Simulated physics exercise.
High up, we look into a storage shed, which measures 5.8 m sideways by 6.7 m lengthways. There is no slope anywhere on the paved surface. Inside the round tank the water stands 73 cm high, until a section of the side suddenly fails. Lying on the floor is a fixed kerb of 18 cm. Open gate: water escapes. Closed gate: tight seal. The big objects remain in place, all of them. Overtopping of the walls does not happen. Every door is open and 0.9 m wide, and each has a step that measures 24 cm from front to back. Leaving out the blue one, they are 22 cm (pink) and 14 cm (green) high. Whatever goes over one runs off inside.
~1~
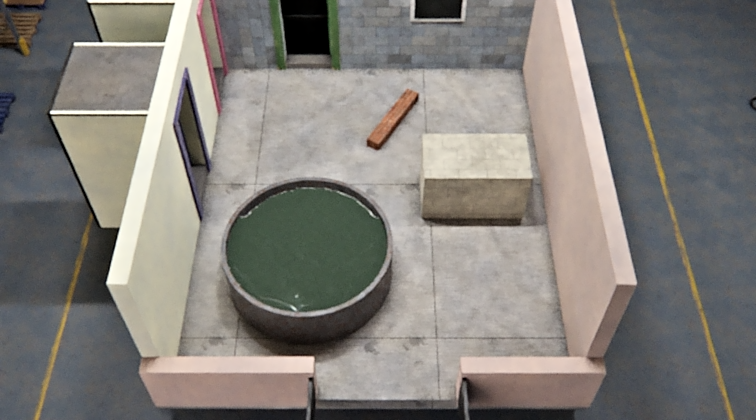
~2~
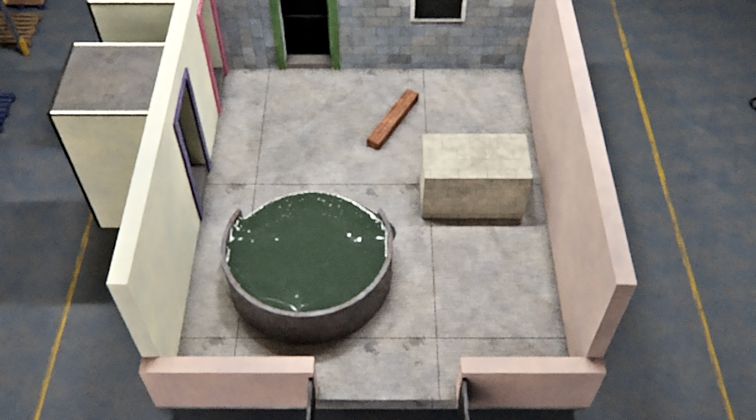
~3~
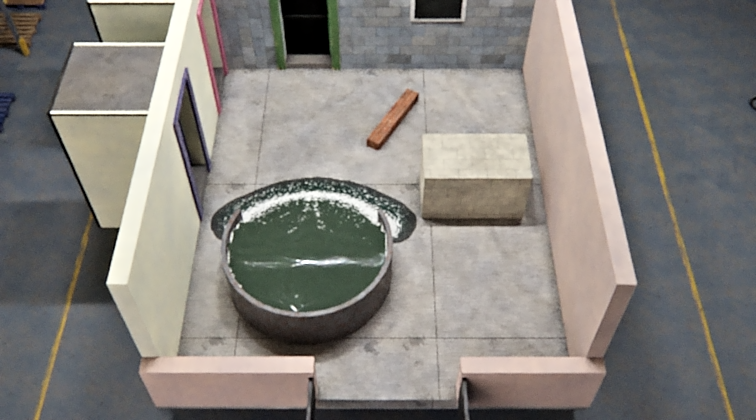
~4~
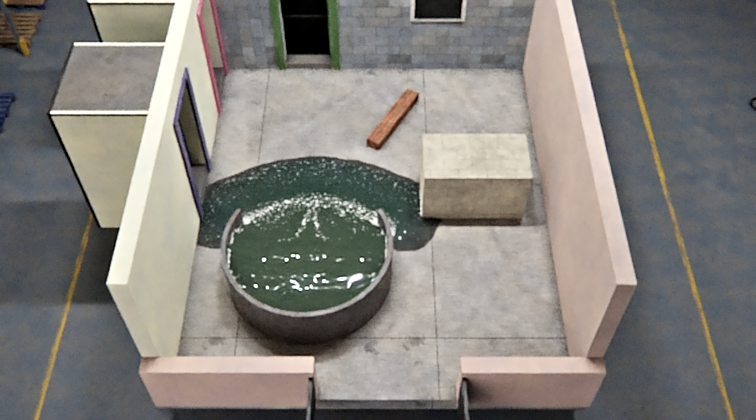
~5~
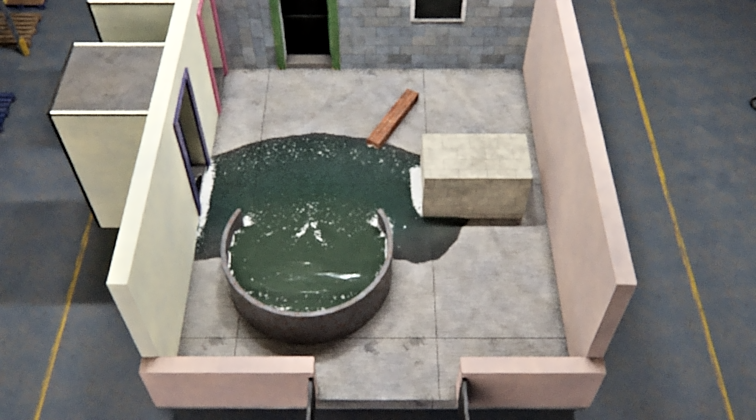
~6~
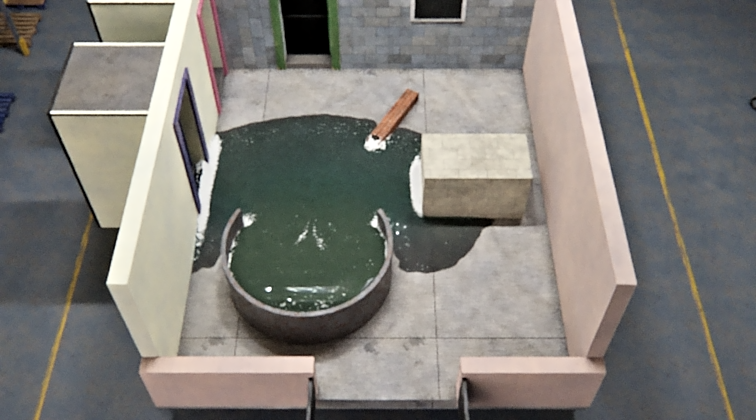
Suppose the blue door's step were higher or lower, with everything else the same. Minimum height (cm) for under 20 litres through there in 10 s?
Roughly 20 cm.
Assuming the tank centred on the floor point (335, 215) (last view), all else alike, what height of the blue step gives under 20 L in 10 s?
It must be around 8.0 cm tall.
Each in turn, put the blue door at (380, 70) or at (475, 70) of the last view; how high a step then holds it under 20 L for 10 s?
Minimums: Roughly 21 cm and 21 cm.
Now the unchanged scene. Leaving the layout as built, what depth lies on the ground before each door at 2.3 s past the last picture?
In cm: Pink 34, green 30, blue 9.
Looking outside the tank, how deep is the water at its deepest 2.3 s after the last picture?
Max depth: Around 36 cm.
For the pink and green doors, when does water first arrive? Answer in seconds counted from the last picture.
Pink door 0.2 seconds; green door 0.4 seconds.
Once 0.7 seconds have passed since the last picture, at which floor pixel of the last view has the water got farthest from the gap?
Pixel: About (485, 70).
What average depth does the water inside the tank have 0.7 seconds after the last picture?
Around 36 cm on average.
Then, 0.7 s after the last picture water covers 55 % of the floor, deepest (48 cm) near (227, 70); 22 cm at the blue door, 5 litres in over its 23 cm step.
Then, 2.3 s after the last picture water covers 65 % of the floor, deepest (36 cm) near (226, 76); 9 cm at the blue door, 6 litres in over its 23 cm step.
Then, 9.3 s after the last picture water covers 95 % of the floor, deepest (13 cm) near (547, 384); 10 cm at the blue door, 6 litres in over its 23 cm step.
At the blue door as built, the water peaked near 26 cm, 0.1 s after the last picture.
With a step of 16 cm, 39 litres would have come in within the 10 s; with 22 cm, 11 litres. So under 20 litres takes about 20 cm.
